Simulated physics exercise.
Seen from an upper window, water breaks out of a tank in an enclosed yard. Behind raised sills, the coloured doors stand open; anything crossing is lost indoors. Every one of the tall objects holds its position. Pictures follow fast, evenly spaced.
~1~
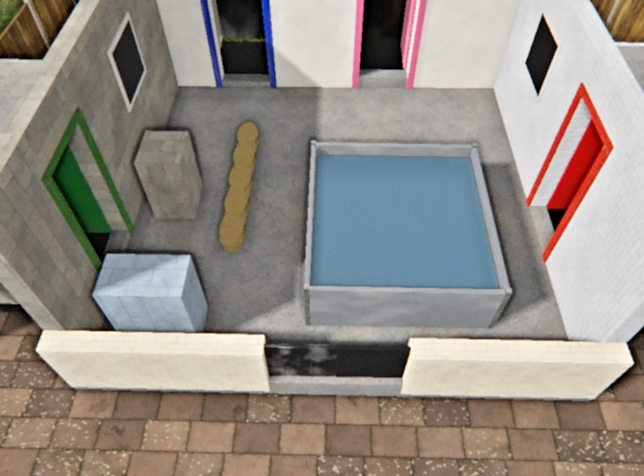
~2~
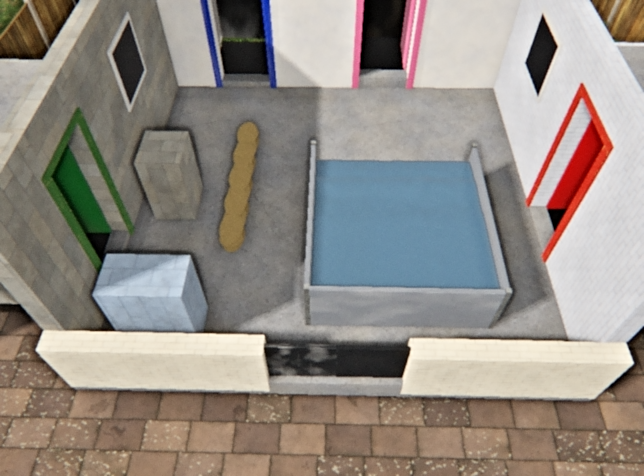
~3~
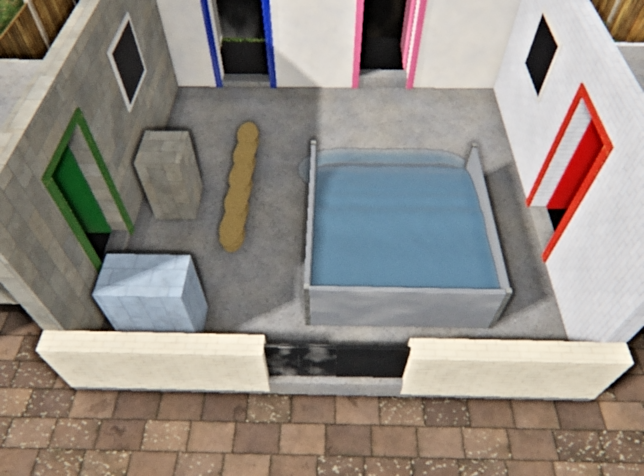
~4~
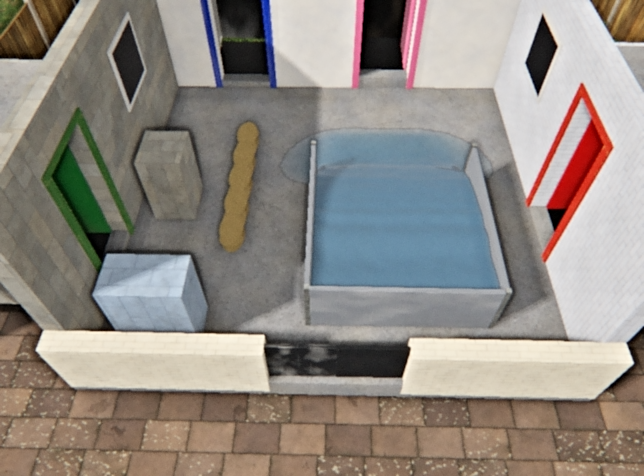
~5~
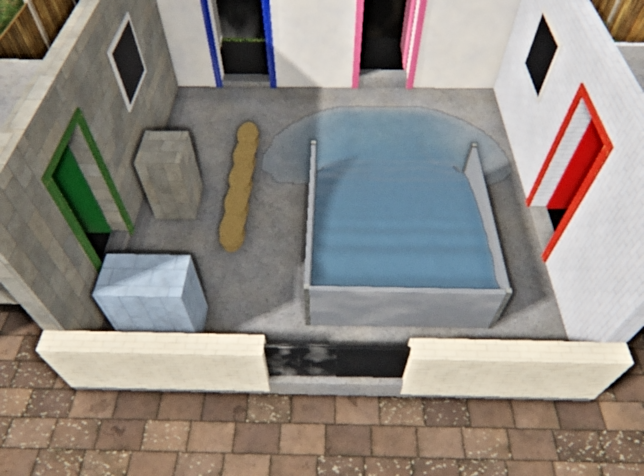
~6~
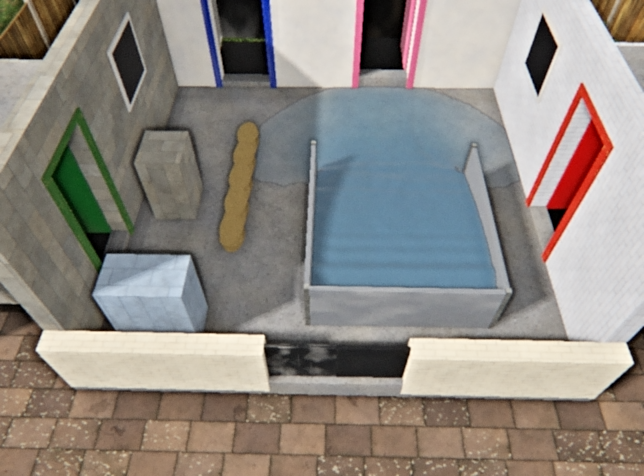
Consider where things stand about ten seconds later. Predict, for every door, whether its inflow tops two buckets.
Outcome: The pink door will most likely go past the limit, the red door will most likely go past the limit, the blue door will most likely go past the limit, the green door will most likely go past the limit.
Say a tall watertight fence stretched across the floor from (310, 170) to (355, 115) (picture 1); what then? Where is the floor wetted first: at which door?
I'd pick the one in pink.
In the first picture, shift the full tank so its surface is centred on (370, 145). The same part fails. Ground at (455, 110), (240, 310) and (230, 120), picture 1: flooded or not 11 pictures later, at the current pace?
Hit, spared, hit.
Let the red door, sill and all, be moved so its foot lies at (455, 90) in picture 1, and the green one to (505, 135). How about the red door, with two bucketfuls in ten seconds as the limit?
In that case the red one gets flooded.
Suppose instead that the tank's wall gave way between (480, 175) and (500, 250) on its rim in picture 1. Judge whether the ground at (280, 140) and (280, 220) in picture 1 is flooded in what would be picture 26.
Taking them in turn: Untouched and untouched.
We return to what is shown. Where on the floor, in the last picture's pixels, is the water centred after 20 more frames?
Somewhere near (356, 152).
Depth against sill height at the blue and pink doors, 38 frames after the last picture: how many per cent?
Readings, in sequence: 200 percent and 50 percent.
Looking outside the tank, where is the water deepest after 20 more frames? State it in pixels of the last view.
My estimate is about (176, 96).
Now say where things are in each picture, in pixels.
The first picture shows the open tank at (399, 213) is whole and still.
In the second picture, water pours out on the open tank's far side and has run to a hidden place.
In the third picture, the front is at (305, 163), out from the gap on the open tank's far side.
In the fourth picture, water pours out on the open tank's far side and has run to (295, 151).
In the fifth picture, water pours out on the open tank's far side and has run to (278, 139).
In the sixth picture, the front is at (329, 91), out from the gap on the open tank's far side.
A moment on, water covers 40 % of the floor; the pink door far over two buckets in, the red door not reached, the blue door wet at the sill, nothing in, the green door not reached.
Next, water covers 45 % of the floor; the pink door far over two buckets in, the red door not reached, the blue door under two buckets in, the green door not reached.
Then, water covers 60 % of the floor; the pink door far over two buckets in, the red door wet at the sill, nothing in, the blue door over two buckets in, the green door wet at the sill, nothing in.
Later, water covers 95 % of the floor; the pink door far over two buckets in, the red door under two buckets in, the blue door far over two buckets in, the green door wet at the sill, nothing in.
In the end, water covers 95 % of the floor; the pink door far over two buckets in, the red door over two buckets in, the blue door far over two buckets in, the green door over two buckets in.
